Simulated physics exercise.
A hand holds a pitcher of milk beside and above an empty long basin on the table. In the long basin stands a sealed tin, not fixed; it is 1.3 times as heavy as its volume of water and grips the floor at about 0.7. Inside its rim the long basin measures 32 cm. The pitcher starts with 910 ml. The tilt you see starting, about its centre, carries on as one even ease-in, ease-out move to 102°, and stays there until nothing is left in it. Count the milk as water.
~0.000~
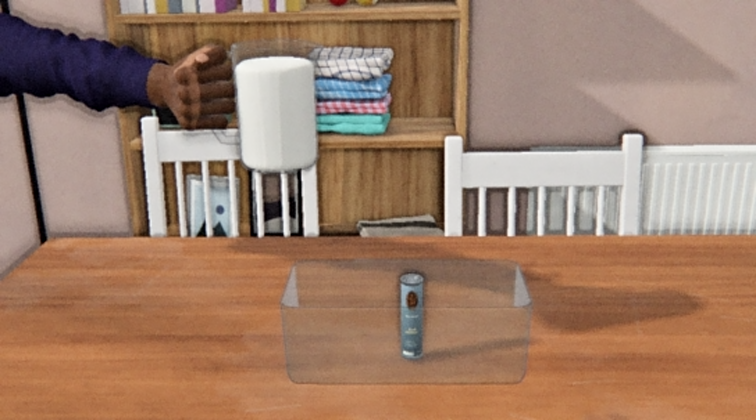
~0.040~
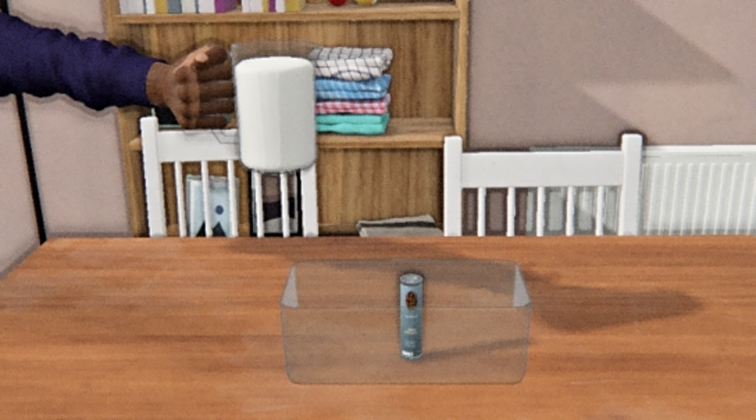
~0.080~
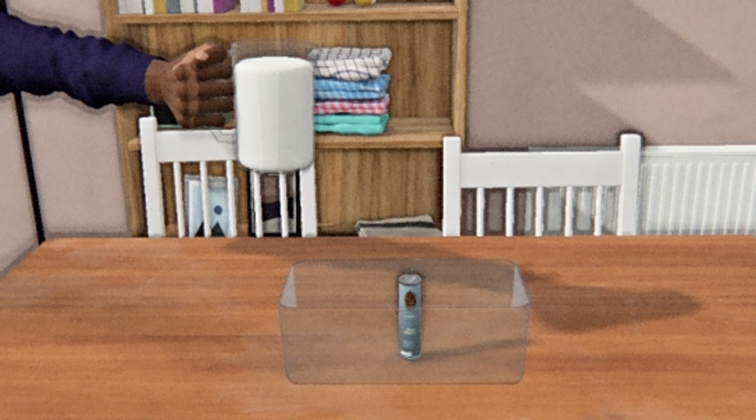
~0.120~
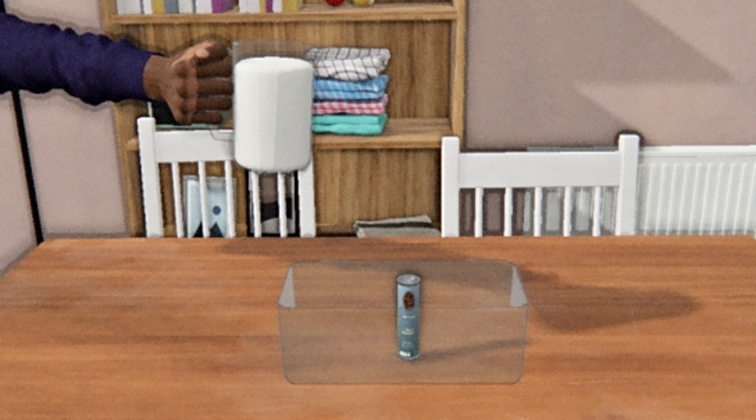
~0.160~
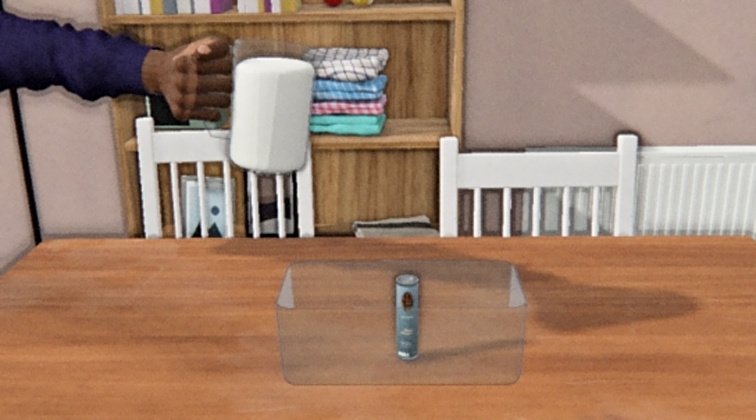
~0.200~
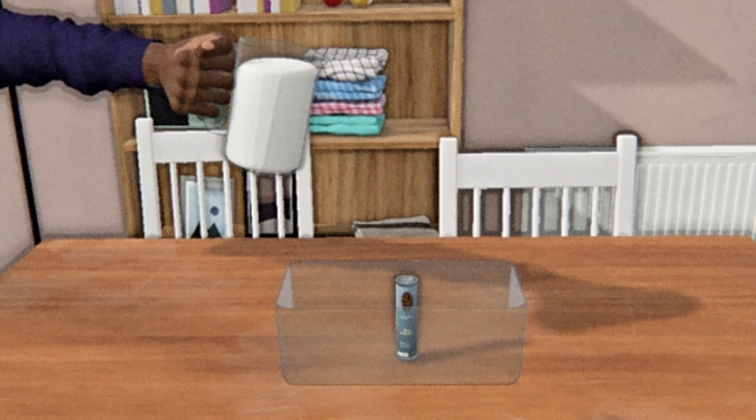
In this clip, a hand at the upper left holds a white pitcher above a wooden table, where a clear basin with a small blue tin stands, and slowly tilts the pitcher slightly to the right.
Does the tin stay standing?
It remains upright.
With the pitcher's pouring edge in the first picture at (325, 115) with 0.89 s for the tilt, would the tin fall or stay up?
Then it goes over.
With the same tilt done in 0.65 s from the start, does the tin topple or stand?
Then it keeps standing.
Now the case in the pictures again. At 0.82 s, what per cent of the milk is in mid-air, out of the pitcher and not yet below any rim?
About 32 per cent.
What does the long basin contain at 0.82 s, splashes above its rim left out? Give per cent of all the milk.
Near 22 in a hundred.
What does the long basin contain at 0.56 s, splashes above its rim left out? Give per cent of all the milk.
About 0 per cent.
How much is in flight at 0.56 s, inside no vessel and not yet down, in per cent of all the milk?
Some 14 per cent.
By 0.56 s the tilt is 71° and 87 per cent is still to pour; the tin stands where it began.
By 0.82 s the tilt is 100° and 44 per cent is still to pour; the tin stands where it began.
By 1.09 s the tilt is 102° and 10 per cent is still to pour; the tin stands where it began.
By 1.39 s the tilt is 102° and 1 per cent is still to pour; the tin stands where it began.
At rest the tin stands where it began.
